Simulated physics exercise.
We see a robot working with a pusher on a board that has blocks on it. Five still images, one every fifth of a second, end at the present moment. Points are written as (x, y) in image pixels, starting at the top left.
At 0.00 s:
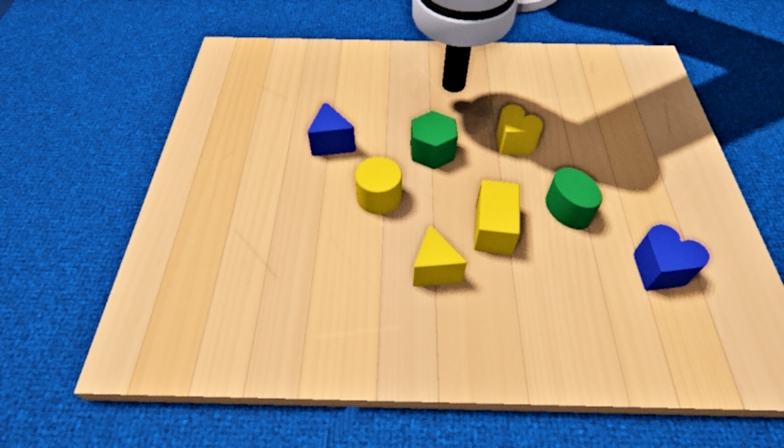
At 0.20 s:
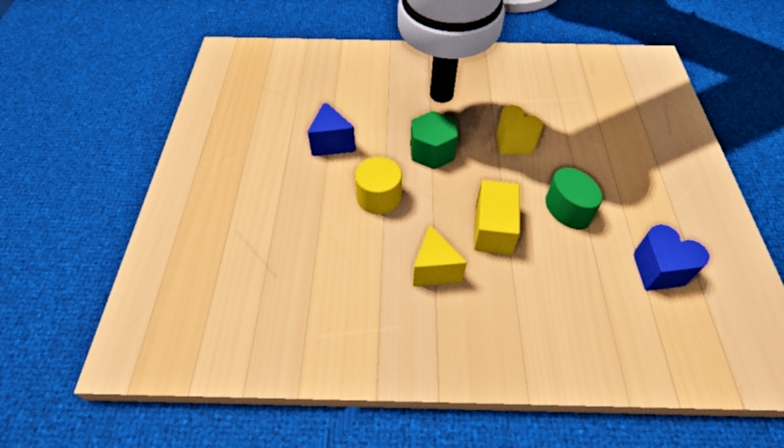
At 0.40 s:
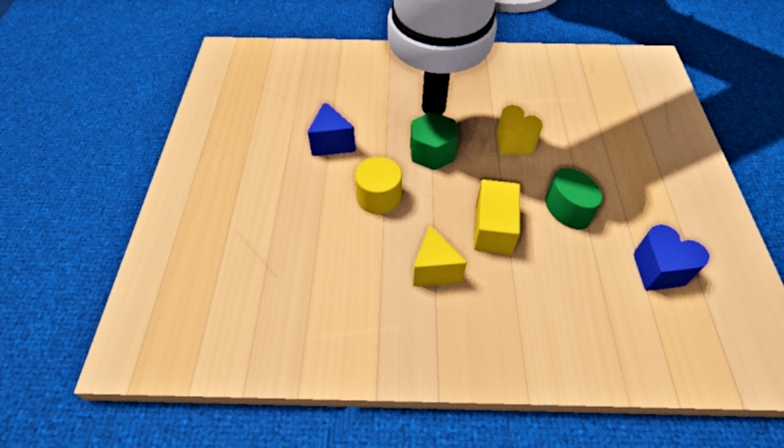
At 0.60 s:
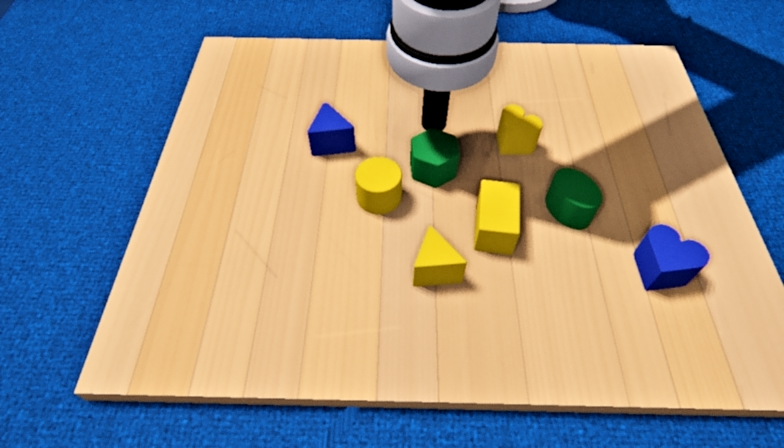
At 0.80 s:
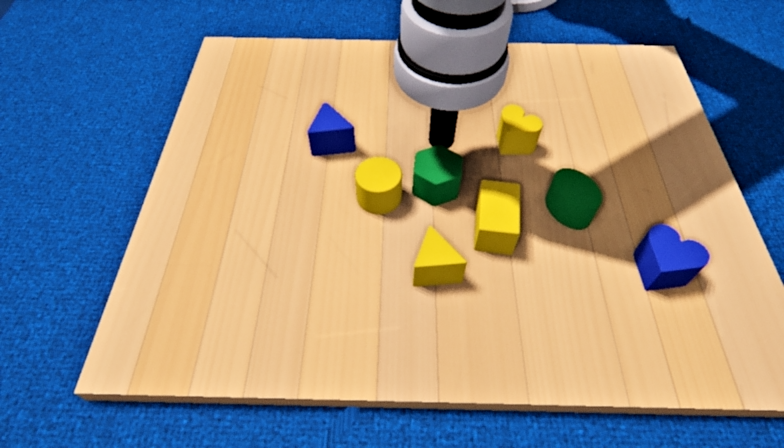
A robot's black pusher moves down to the green hexagon and nudges it toward the viewer.
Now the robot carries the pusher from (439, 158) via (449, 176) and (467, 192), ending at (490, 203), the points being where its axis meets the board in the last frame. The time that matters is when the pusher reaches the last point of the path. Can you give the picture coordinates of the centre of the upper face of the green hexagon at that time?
The middle of its top is at (446, 192).
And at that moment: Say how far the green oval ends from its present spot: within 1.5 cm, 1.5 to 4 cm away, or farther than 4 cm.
The block shifts less than 1.5 cm.
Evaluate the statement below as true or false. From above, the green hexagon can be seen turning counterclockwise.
That is false.
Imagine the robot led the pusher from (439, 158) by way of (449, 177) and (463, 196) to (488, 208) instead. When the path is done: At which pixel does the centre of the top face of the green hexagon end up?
Its top centre lands on (443, 196).
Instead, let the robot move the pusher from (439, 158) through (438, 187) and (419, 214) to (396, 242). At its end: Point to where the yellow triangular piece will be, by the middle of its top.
The middle of its upper face should be somewhere near (436, 281).
The first path, step by step. Halfway along, pusher at (460, 168); green hexagon at (442, 188), turned 35° clockwise.
At the end, pusher at (495, 187); yellow circular block unmoved; green hexagon at (446, 192), turned 55° clockwise; yellow oblong at (514, 218), turned 20° clockwise; green oval unmoved.
